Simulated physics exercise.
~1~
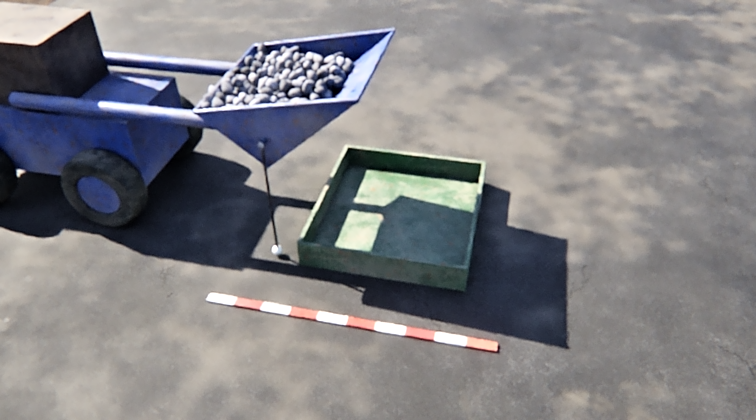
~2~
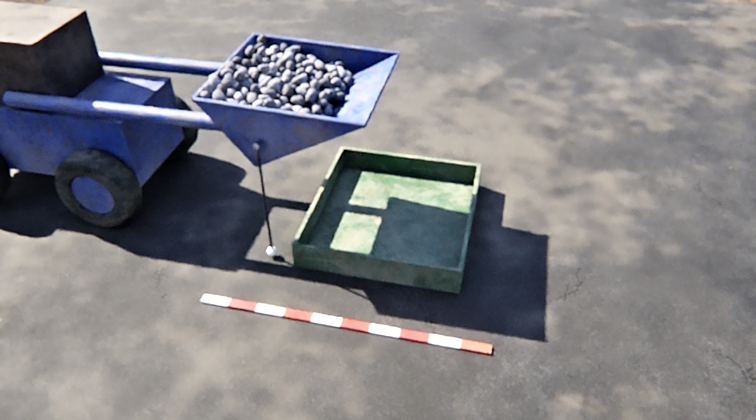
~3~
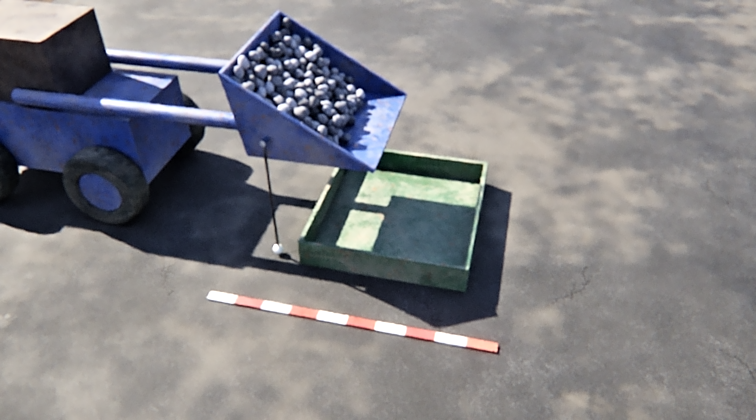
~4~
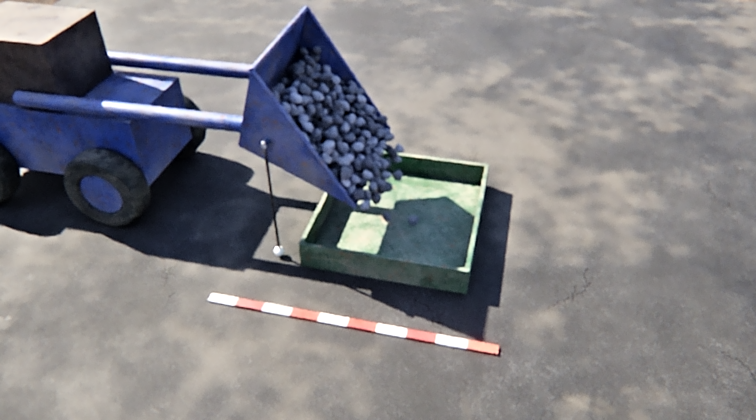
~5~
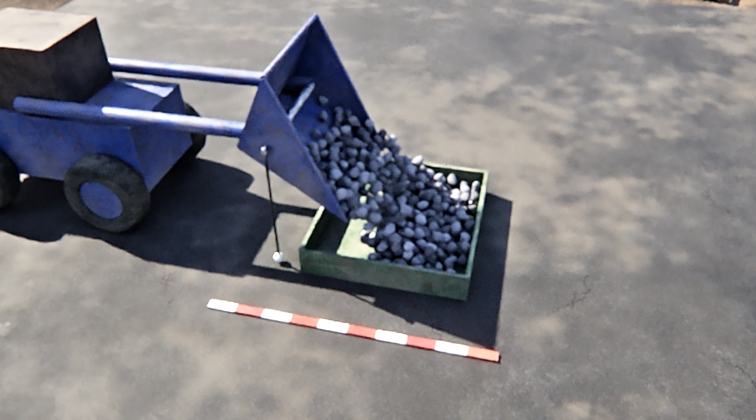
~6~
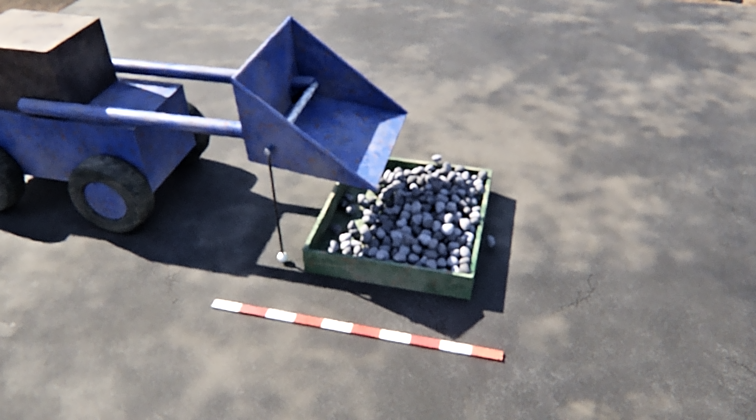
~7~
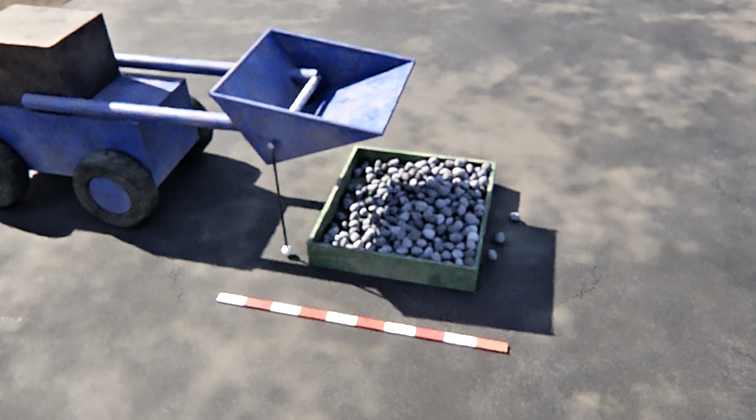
On sunlit pavement, a blue loader tips grey stones into a green bin, nearly all landing inside.
